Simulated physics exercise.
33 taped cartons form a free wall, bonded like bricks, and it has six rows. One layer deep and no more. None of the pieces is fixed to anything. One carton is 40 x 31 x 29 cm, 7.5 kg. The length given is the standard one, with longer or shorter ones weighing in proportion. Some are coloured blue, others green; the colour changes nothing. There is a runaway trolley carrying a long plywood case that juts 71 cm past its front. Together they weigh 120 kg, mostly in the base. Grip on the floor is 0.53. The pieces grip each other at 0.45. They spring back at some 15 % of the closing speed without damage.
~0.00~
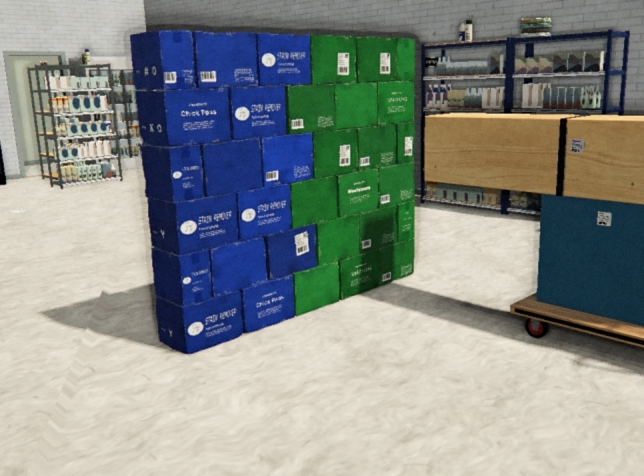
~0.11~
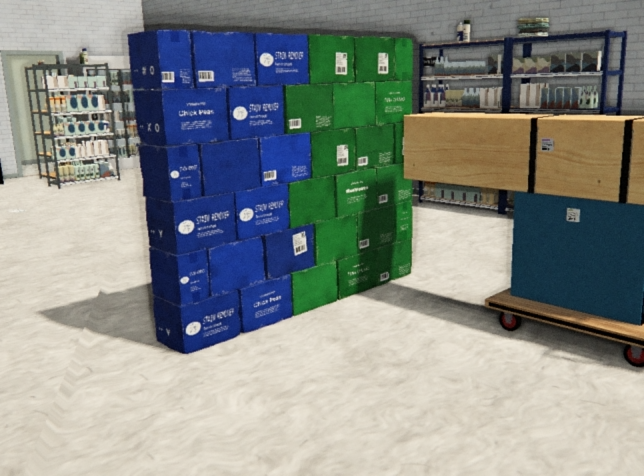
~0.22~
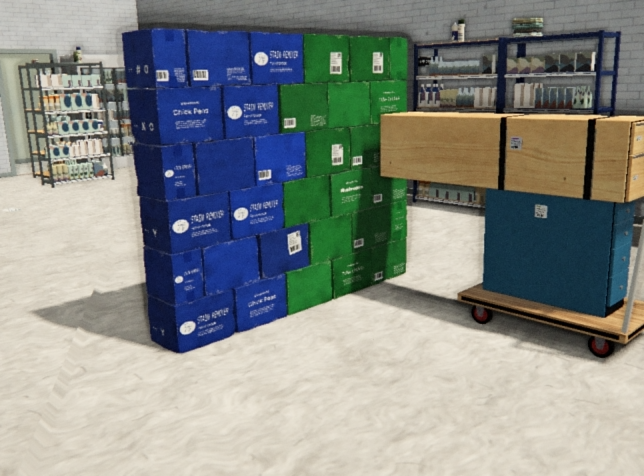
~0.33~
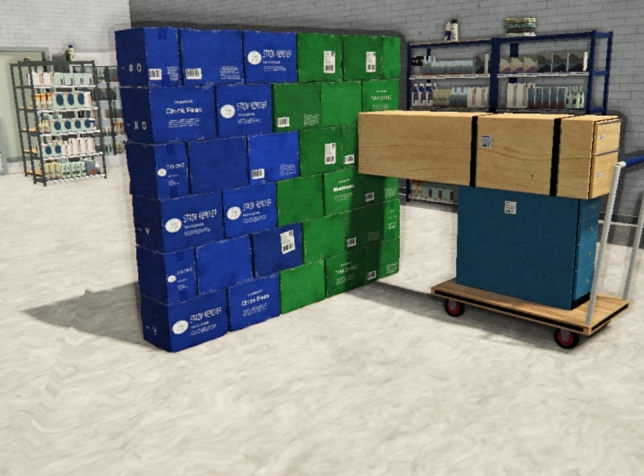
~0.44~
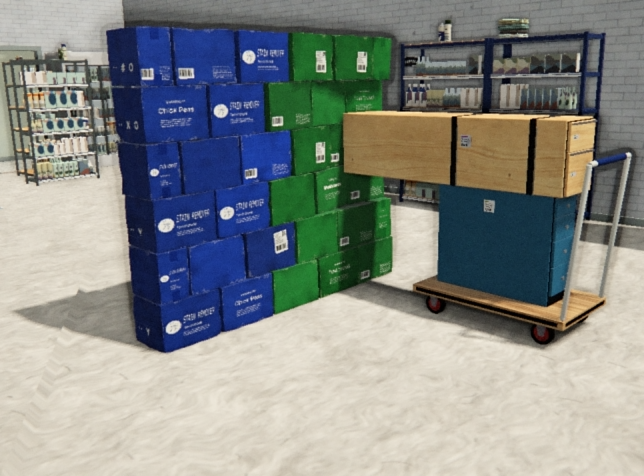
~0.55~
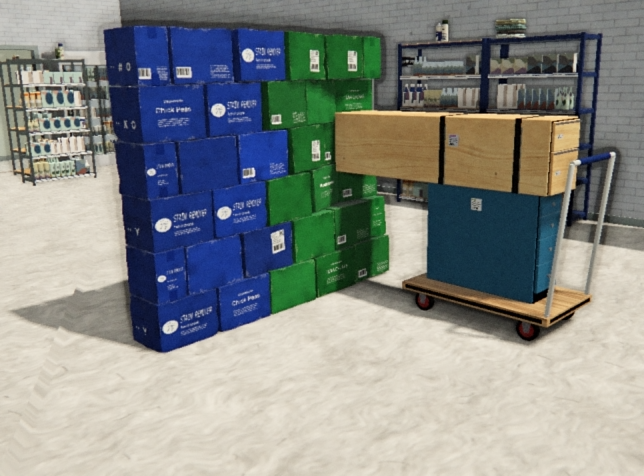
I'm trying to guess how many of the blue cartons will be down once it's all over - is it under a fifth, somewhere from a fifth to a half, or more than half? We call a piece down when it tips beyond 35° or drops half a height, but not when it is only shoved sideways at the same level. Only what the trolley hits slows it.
I'd say under a fifth of them.
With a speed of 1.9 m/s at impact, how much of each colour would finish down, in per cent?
The green would finish 70 in a hundred down, the blue 10 in a hundred.
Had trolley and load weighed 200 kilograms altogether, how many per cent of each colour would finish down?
You'd get green 80 and blue 10 percent.
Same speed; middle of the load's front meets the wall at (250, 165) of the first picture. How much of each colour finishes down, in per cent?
The green ones would be 10 per cent down and the blue ones 90 per cent.
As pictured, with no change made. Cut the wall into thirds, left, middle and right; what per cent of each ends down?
Left third 0 per cent, middle 40 per cent, right 90 per cent.
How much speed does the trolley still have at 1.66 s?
Something like 0.2 m/s, I'd say.
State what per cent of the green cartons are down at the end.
Of the green ones, 80 per cent finish down.
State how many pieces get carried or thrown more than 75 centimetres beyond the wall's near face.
Around 12 of them.
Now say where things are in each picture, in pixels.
In the first picture (each place is the centre of the face we see best; the camera pans a little), load (432, 136) 43 cm short of the wall; top blue carton (228, 60); top green carton (335, 60); all as stacked.
In the second picture, load (411, 135) 28 cm short of the wall; top blue carton (226, 60).
In the third picture, load (387, 134) 12 cm short of the wall; top blue carton (221, 59).
In the fourth picture, load (365, 132) 19 mm into the wall's line; top blue carton (214, 57).
In the fifth picture, load (350, 132) 11 cm into the wall's line; top blue carton (206, 57); steepest lean 4°, the carton at (382, 59); 10 have shifted.
In the sixth picture, load (341, 131) 18 cm into the wall's line; top blue carton (204, 56); top green carton (308, 57) moved 7 cm; steepest lean 4°, the carton at (359, 179); 13 have shifted.
By 0.88 s, load 30 cm past the wall's line, still rolling; none of the 15 blue cartons down (0 of 33 in all colours); top blue carton unmoved; top green carton tilted 11°.
By 1.34 s, load 42 cm past the wall's line, still rolling; none of the 15 blue cartons down (5 of 33 in all colours); top blue carton unmoved; top green carton tilted 32°, 10 cm lower.
By 1.66 s, load 49 cm past the wall's line, still rolling; 1 of the 15 blue cartons down (15 of 33 in all colours); top blue carton unmoved; top green carton tilted 66°, 66 cm lower.
By 2.12 s, load 54 cm past the wall's line, still rolling; 1 of the 15 blue cartons down (15 of 33 in all colours); top blue carton unmoved; top green carton tilted 10°, 1.40 m lower.
When it is over (3.5 s), load 55 cm past the wall's line, stopped; 1 of the 15 blue cartons down (15 of 33 in all colours); top blue carton unmoved; top green carton 1.45 m lower. That is 7 per cent. In pixels of the last frame, middles, top blue carton near (188, 58).
